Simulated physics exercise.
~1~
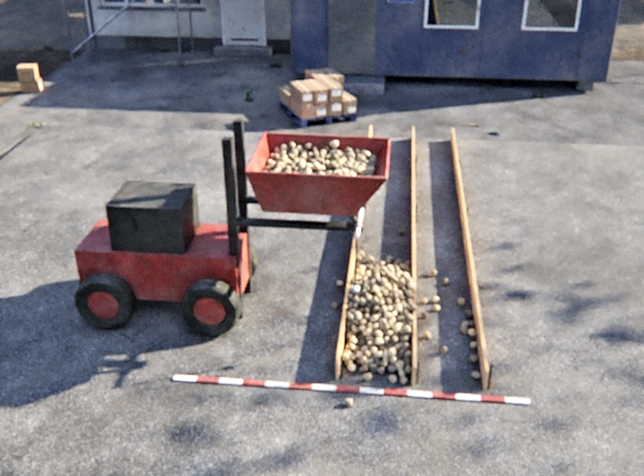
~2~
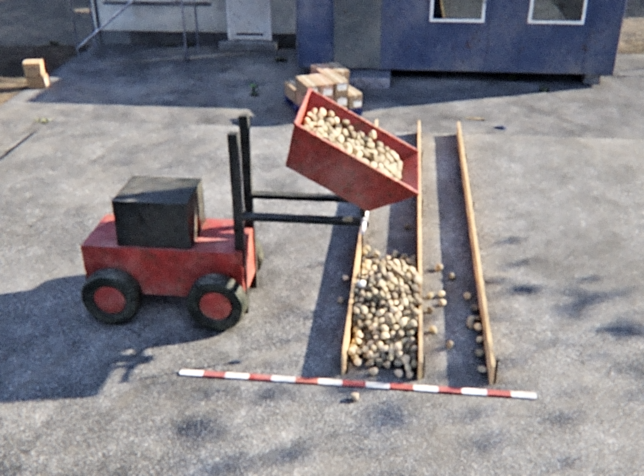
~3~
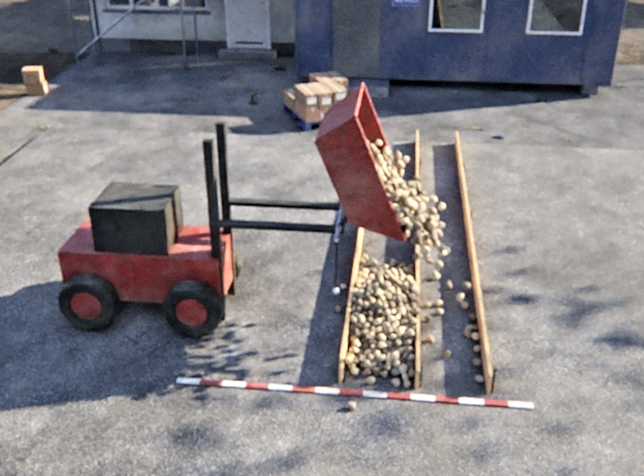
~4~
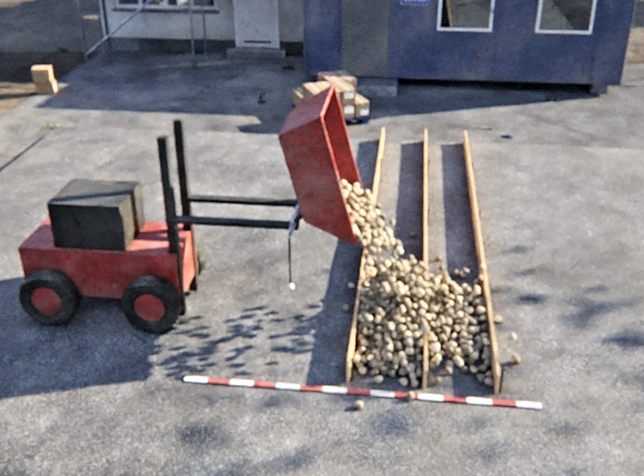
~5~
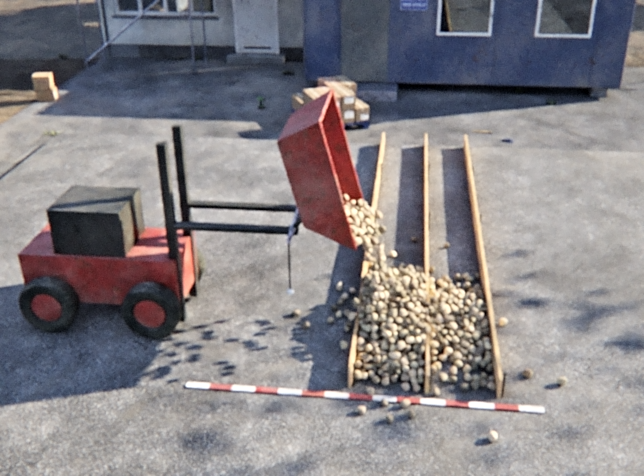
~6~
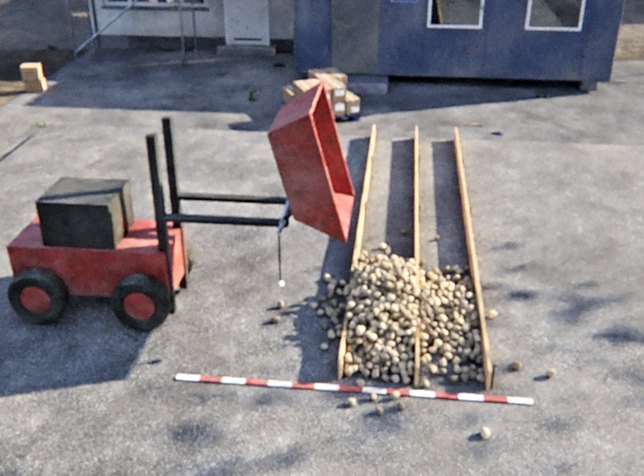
On a paved yard, a red and black forklift tipped its red skip of stones over a pile between wooden boards and backed away to the left as they poured out, leaving the skip empty and stones heaped across both bays, with a few scattered outside.
